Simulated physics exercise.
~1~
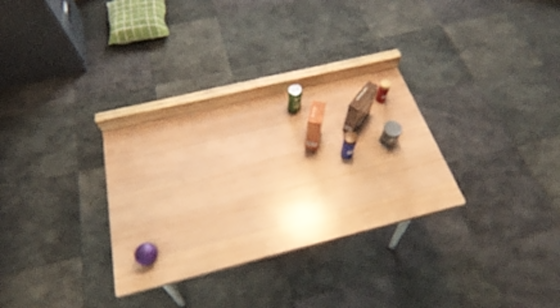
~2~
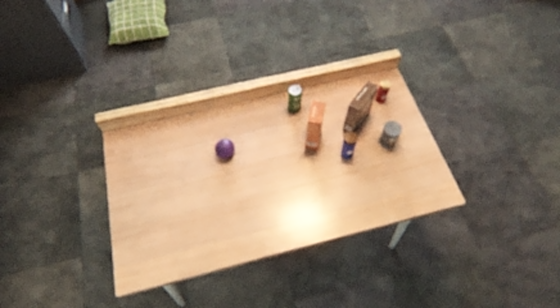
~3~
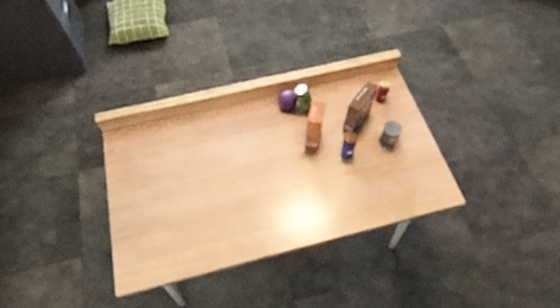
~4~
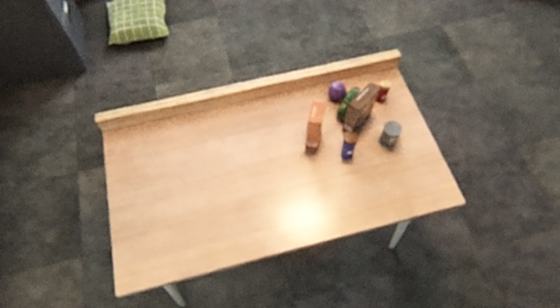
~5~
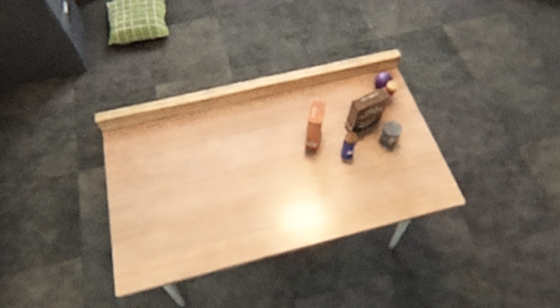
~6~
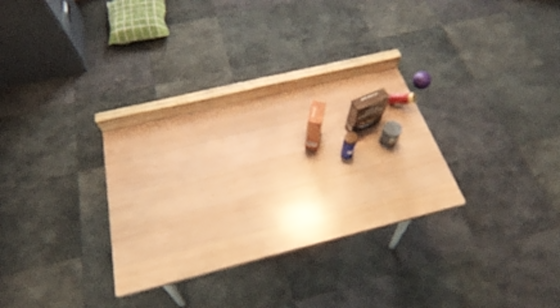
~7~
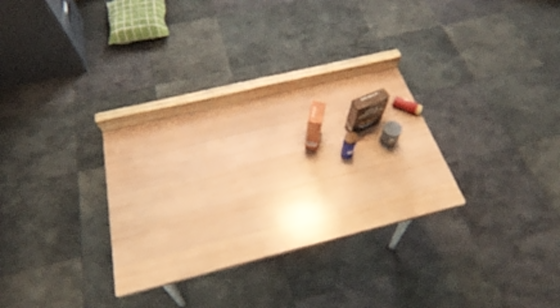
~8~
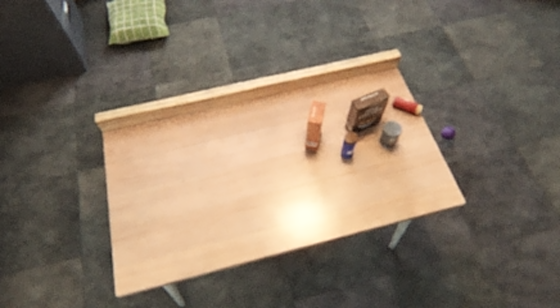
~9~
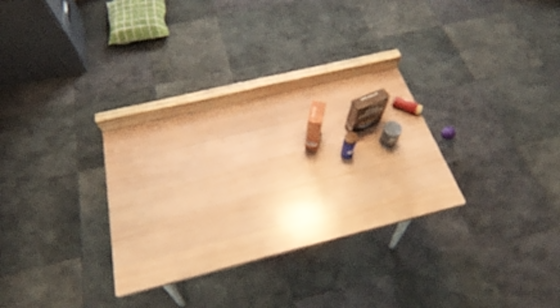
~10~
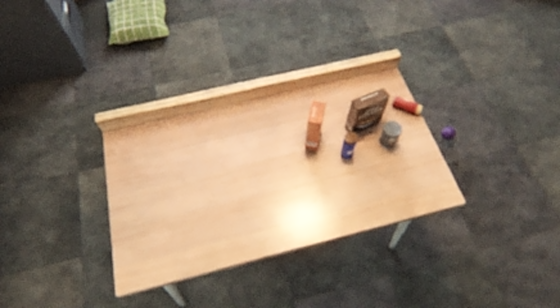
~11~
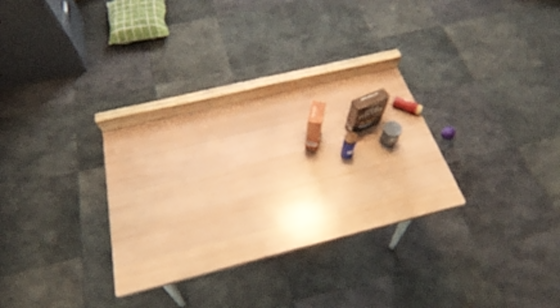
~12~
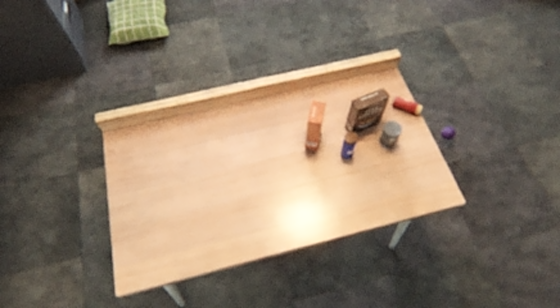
On a wooden table with a rail along its far side, a purple ball rolled right into a green can, tipping it behind a brown packet and out of sight, then toppled a red shaker and dropped off the right end onto the floor.
